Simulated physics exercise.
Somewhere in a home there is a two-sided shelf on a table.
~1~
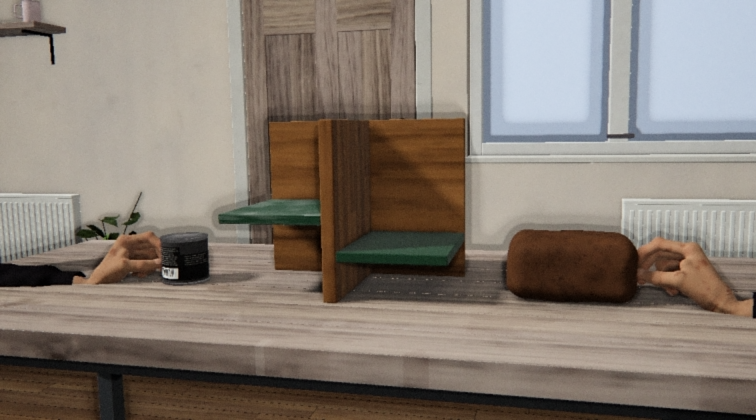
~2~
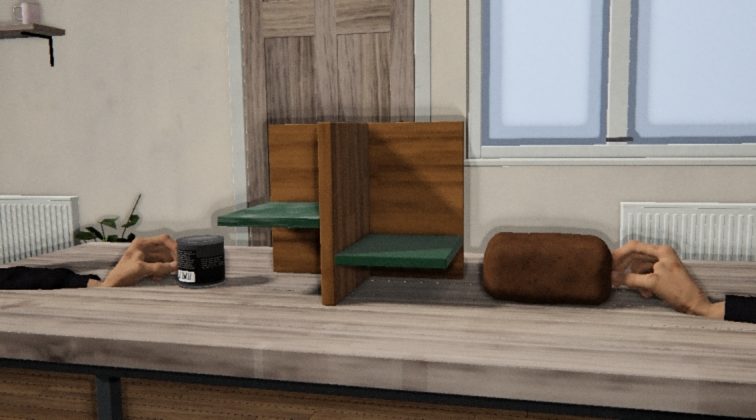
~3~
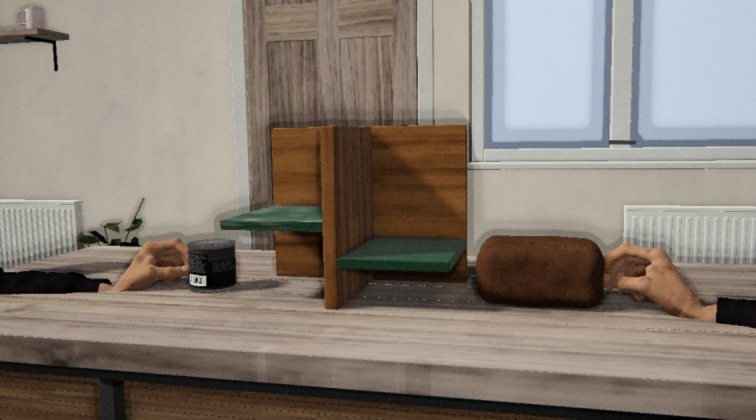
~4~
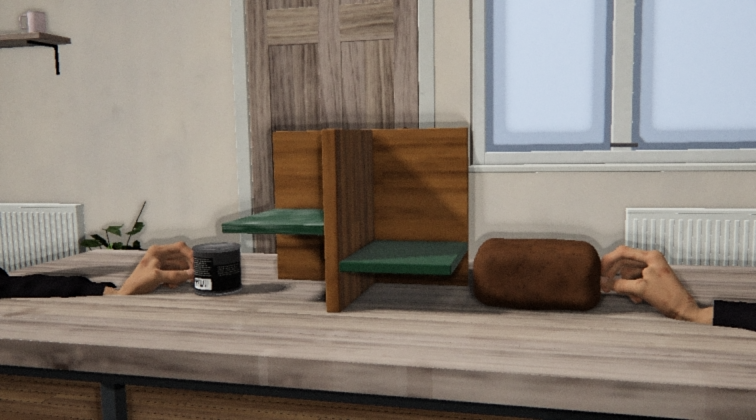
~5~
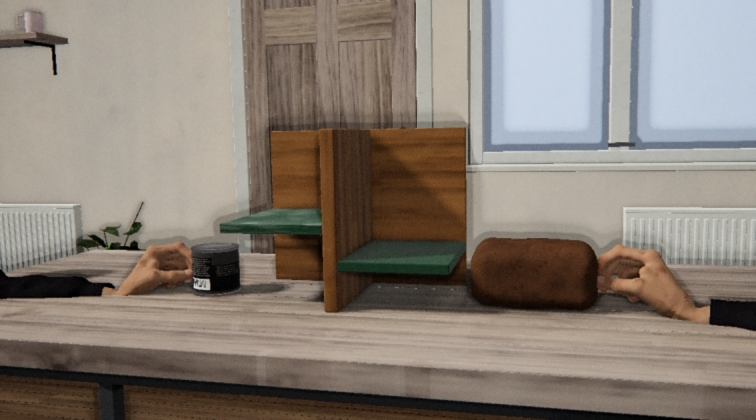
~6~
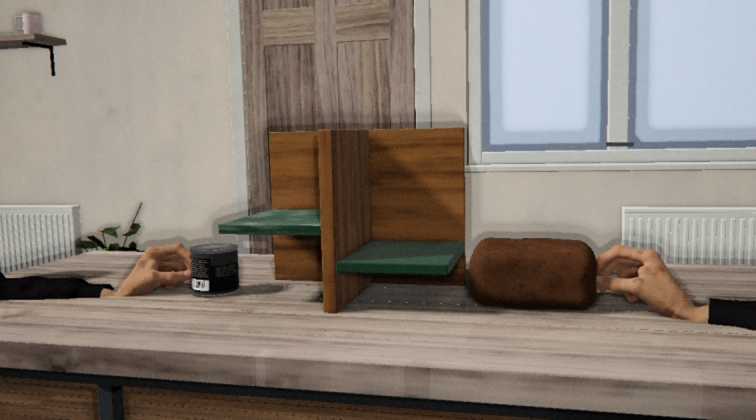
A wooden two-sided shelf with green ledges, the left one higher than the right, stands on a pale wood table in a home, seen from the front with a door and window behind. A black tin sits to its left and a brown loaf to its right, each with a hand at its outer side. The hands slide both inward, then barely move, while the view shifts very slightly.
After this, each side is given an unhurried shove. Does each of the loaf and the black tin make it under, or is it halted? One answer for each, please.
The loaf will be too high; the black tin will be low enough.
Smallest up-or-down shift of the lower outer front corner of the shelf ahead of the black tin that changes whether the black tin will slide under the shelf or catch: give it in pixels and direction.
Some 24 pixels, down.
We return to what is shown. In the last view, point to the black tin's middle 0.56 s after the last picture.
Somewhere near (265, 271) in the last view.
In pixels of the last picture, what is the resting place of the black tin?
Around (275, 272).
Then, 0.28 s on from there, loaf sliding up to the opening near (517, 272); black tin sliding up to the opening near (230, 270).
Then, 0.56 s on from there, loaf stopped at the opening near (517, 272); black tin part of the way in near (265, 271).
Then, 1.74 s on from there, loaf stopped at the opening near (517, 272); black tin all the way in near (275, 272).
In the end, the loaf is too tall, near (517, 273); the black tin clears the shelf, near (275, 272).
